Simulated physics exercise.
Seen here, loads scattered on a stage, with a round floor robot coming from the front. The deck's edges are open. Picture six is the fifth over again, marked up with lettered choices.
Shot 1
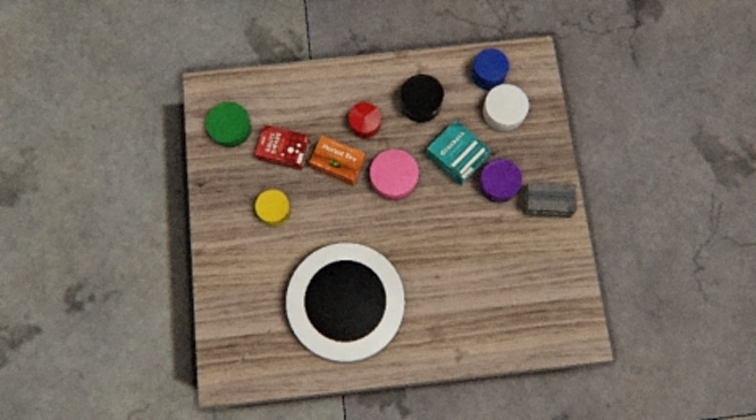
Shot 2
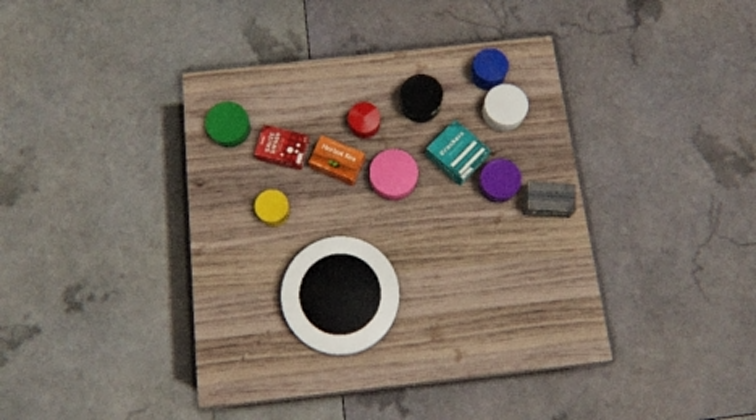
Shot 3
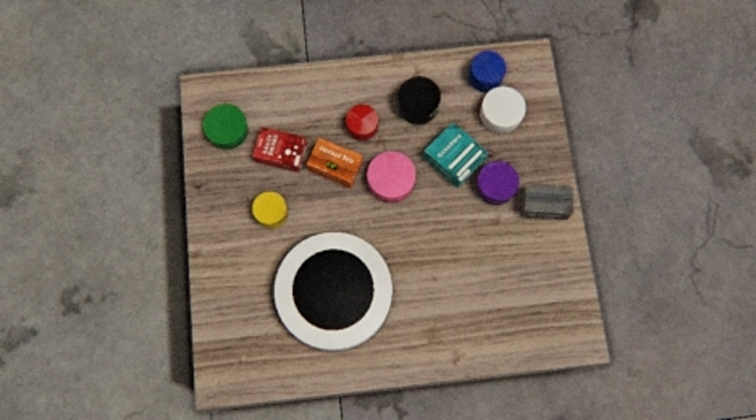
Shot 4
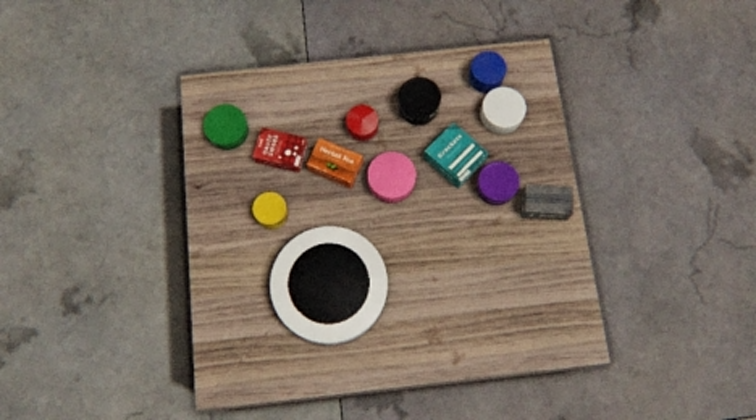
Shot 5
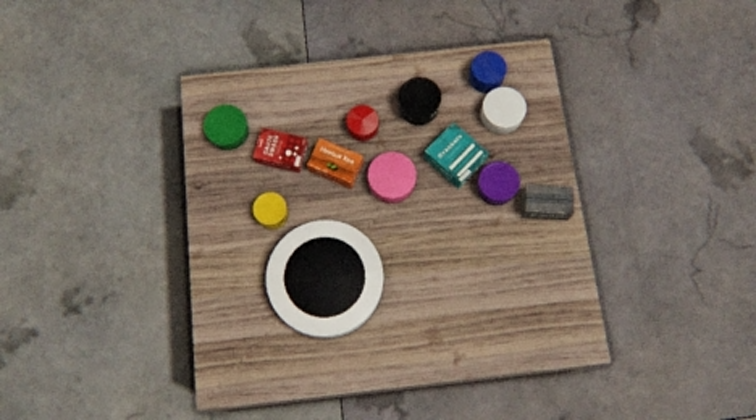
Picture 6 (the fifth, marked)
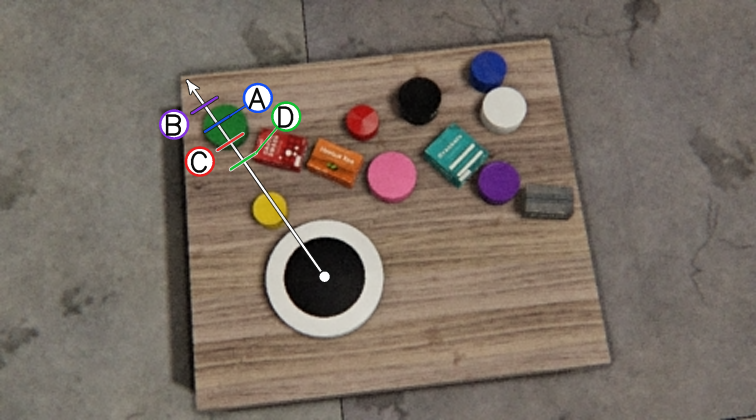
A round white disc with a black center slides slowly a short way up and to the left across a wooden board, nearing the yellow piece, while the colored round pieces and small boxes above it stay in place.
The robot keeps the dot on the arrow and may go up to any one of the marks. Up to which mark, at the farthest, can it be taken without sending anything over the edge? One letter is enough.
No farther than D.
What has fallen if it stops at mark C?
The yellow pail.
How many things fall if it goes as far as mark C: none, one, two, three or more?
By then, one.
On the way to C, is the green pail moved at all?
Yes.
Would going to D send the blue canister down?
By then, no.
On the marked copy, A at (217, 124); B at (205, 106); C at (230, 142); D at (244, 161); the arrow from (325, 277) to (187, 81); the white dot at (325, 277).
Following D. Soon after the start, robot (296, 237); yellow pail (250, 185); grey box (547, 203).
Later, robot (266, 195); yellow pail (215, 151); green pail (222, 117).
In the end, robot (246, 166); yellow pail (186, 134); green pail (216, 104); nothing has fallen.
As for the rest, A drops the yellow pail and green pail; B drops the yellow pail and green pail; C drops the yellow pail.
